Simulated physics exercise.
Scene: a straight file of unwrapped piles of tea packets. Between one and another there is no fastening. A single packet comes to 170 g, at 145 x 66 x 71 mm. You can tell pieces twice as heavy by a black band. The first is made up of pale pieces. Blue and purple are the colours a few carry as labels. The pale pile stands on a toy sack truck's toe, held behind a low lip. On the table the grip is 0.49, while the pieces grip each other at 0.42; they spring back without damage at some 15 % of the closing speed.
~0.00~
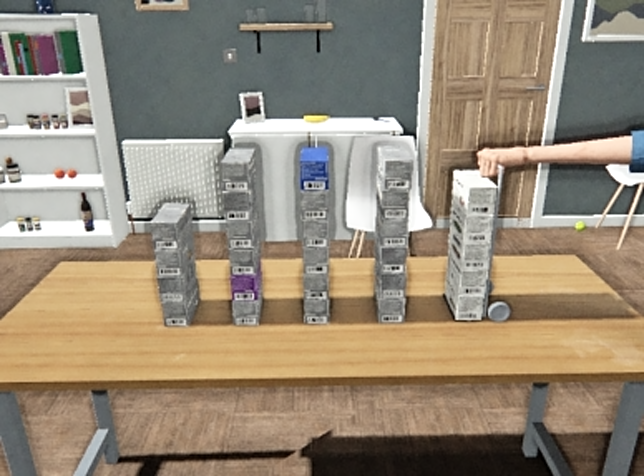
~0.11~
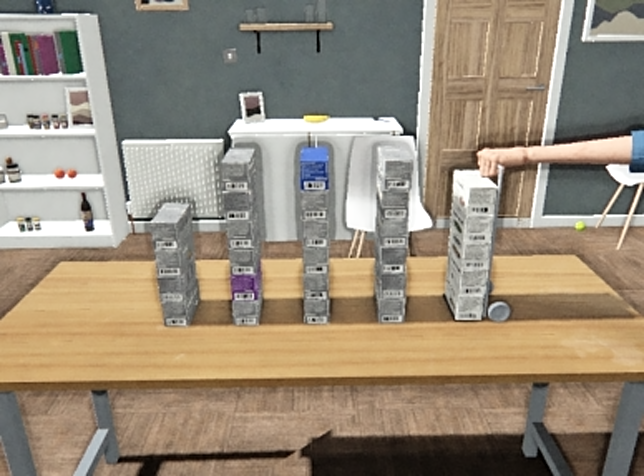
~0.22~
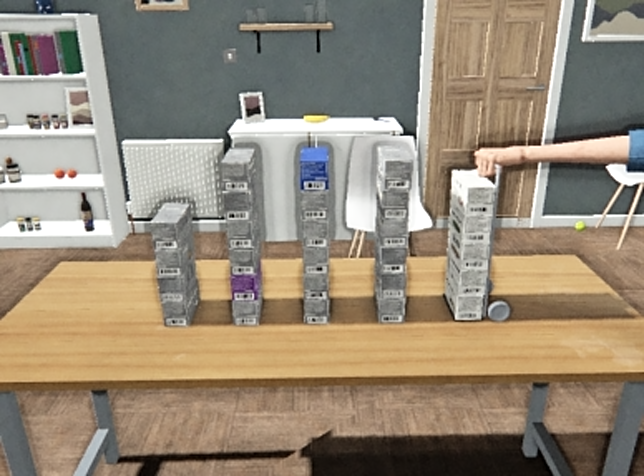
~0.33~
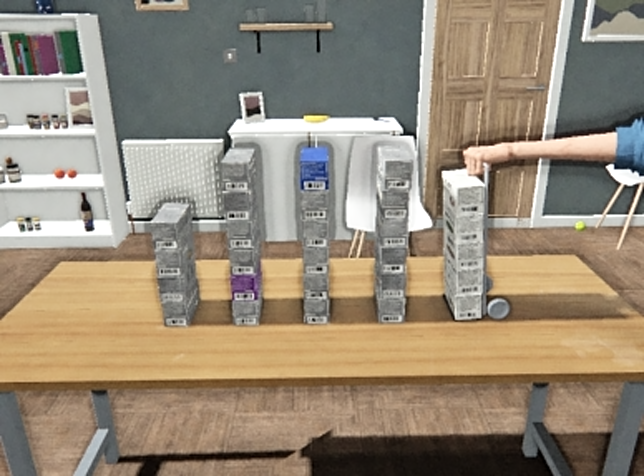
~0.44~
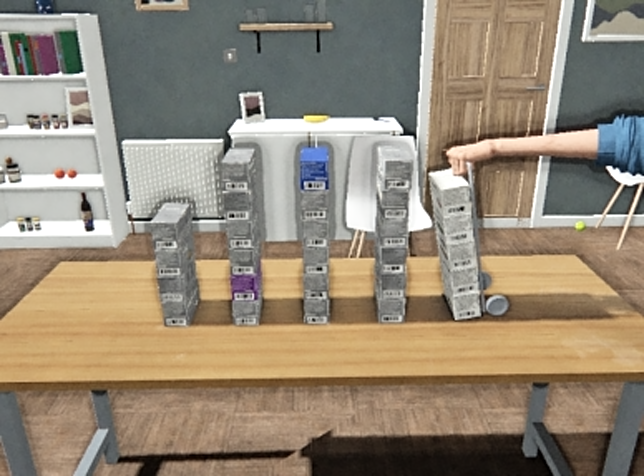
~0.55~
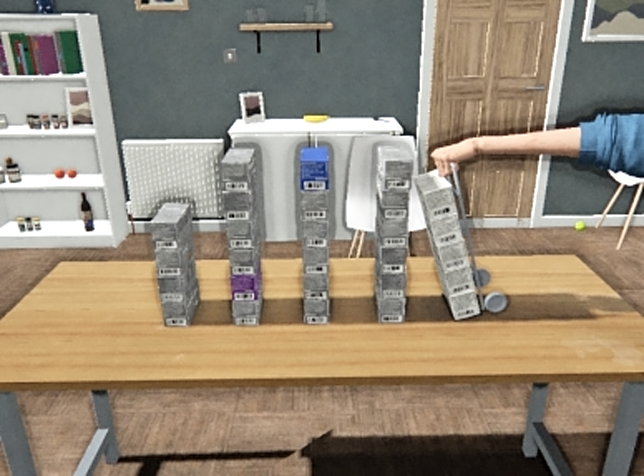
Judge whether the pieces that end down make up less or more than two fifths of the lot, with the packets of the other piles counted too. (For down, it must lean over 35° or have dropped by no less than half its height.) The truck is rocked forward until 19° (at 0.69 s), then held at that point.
They make up more than two fifths.
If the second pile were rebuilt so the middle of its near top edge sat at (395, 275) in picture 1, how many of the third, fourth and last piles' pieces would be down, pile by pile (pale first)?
Third 0, fourth 0, last 0.
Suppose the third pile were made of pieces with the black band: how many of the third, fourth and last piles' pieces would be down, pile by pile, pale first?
The tally would be third 6, then fourth 6, then last 3.
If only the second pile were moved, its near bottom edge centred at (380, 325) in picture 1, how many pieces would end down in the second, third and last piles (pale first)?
Down counts: Second 6, third 5, last 4.
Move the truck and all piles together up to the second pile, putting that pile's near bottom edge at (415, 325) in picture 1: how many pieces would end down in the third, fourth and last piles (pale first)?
Pile by pile, third 5, fourth 6, last 3.
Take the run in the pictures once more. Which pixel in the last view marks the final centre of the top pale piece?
Roughly at (335, 260).
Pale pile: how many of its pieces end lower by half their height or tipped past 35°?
5.
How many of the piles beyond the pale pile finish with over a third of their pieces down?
That comes to 4.
By 1.18 s, 5 of the pale pile down; 4 of the 22 other packets down; blue packet tilted 11°.
By 1.62 s, 5 of the pale pile down; 21 of the 22 other packets down; blue packet tilted 61°, 16 cm lower; purple packet tilted 43°, 27 mm lower.
When it is over (2.7 s), 5 of the pale pile down; 21 of the 22 other packets down; blue packet upside down; purple packet tilted 38°, 32 mm lower. That is 95 per cent. In pixels of the last frame, middles, purple packet near (204, 288).
